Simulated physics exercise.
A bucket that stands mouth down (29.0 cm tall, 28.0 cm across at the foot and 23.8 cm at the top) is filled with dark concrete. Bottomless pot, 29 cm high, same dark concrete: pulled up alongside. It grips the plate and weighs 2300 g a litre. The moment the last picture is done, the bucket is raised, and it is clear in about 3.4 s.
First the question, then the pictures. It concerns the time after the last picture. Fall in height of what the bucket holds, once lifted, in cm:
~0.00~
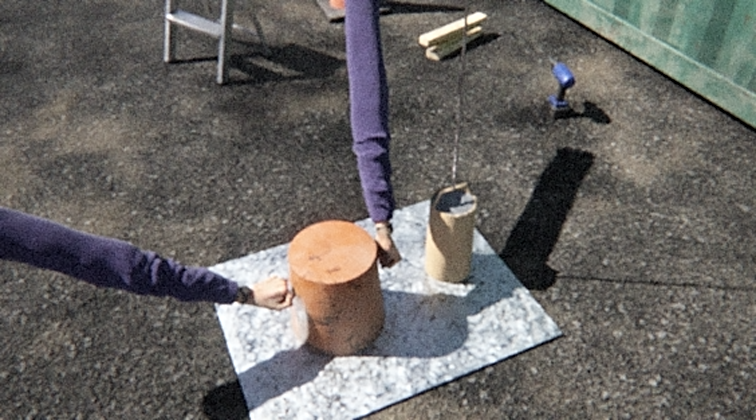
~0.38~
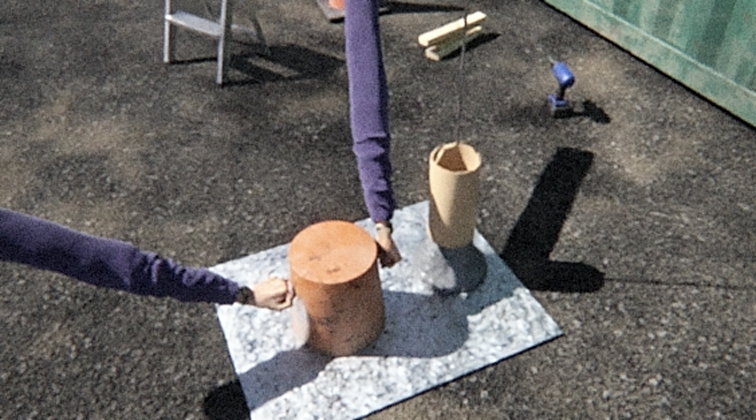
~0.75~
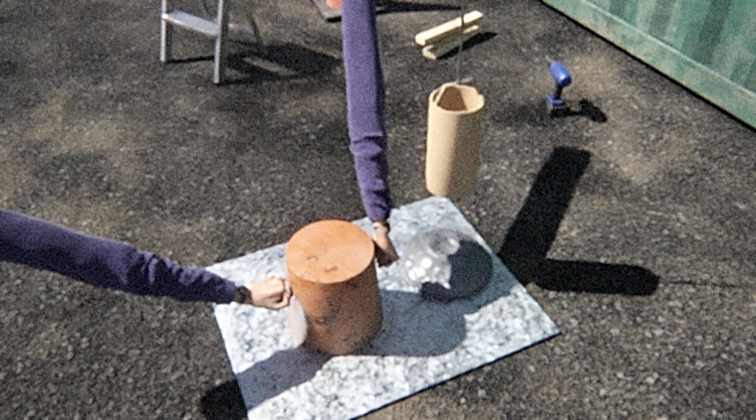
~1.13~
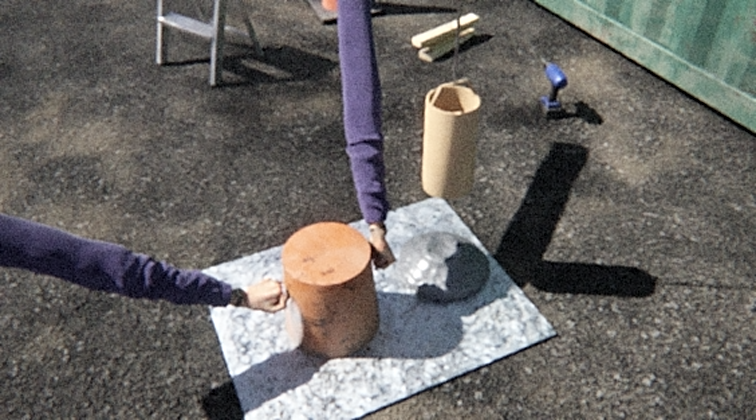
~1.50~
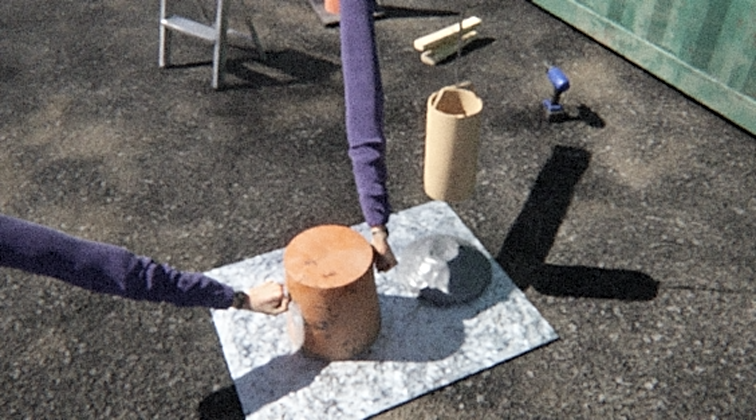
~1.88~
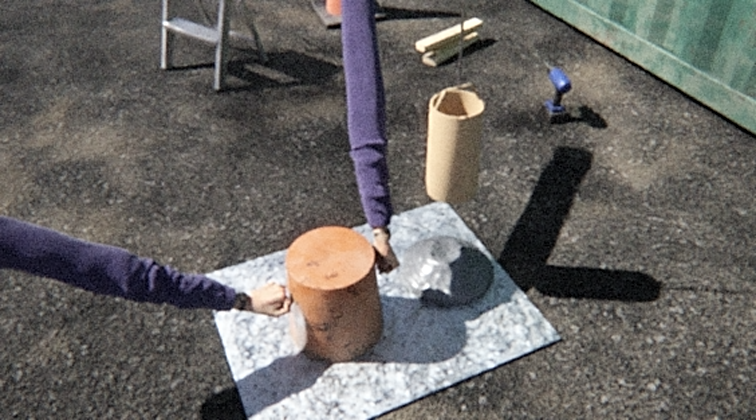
18 cm.
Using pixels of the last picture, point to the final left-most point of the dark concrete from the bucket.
I'd point to somewhere near (249, 341).
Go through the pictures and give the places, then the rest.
The first picture shows middle of the pot's mouth at (453, 201), still down; middle of the bucket's top at (332, 251), not yet moved.
The second picture shows middle of the pot's mouth at (456, 159), raised 16 cm; the heap from the pot 16 cm high and 25 cm wide, top at (451, 233); middle of the bucket's top at (333, 251), not yet moved.
The third picture shows middle of the pot's mouth at (457, 100), raised 35 cm; the heap from the pot 9.7 cm high and 31 cm wide, top at (447, 246); middle of the bucket's top at (330, 251), not yet moved.
The fourth picture shows middle of the pot's mouth at (453, 100), raised 36 cm; the heap from the pot 9.6 cm high and 31 cm wide, top at (443, 248); middle of the bucket's top at (326, 253), not yet moved.
The fifth picture shows middle of the pot's mouth at (455, 103), raised 36 cm; the heap from the pot 9.6 cm high and 31 cm wide, top at (445, 251); middle of the bucket's top at (328, 256), not yet moved.
The sixth picture shows middle of the pot's mouth at (457, 105), raised 36 cm; the heap from the pot 9.6 cm high and 31 cm wide, top at (447, 252); middle of the bucket's top at (330, 257), not yet moved.
By 2.7 s, the bucket is up 6.5 cm; the dark concrete has come down 6.0 cm to 23 cm and is 40 cm wide.
By 3.6 s, the bucket is up 18 cm; the dark concrete has come down 17 cm to 12 cm and is 53 cm wide.
By 4.4 s, the bucket is up 29 cm; the dark concrete has come down 17 cm to 12 cm and is 54 cm wide.
By 5.4 s, the bucket is clear; the dark concrete has come down 17 cm to 12 cm and is 54 cm wide.
By 6.0 s, at rest, the bucket is clear; the dark concrete has come down 17 cm to 12 cm and is 54 cm wide.
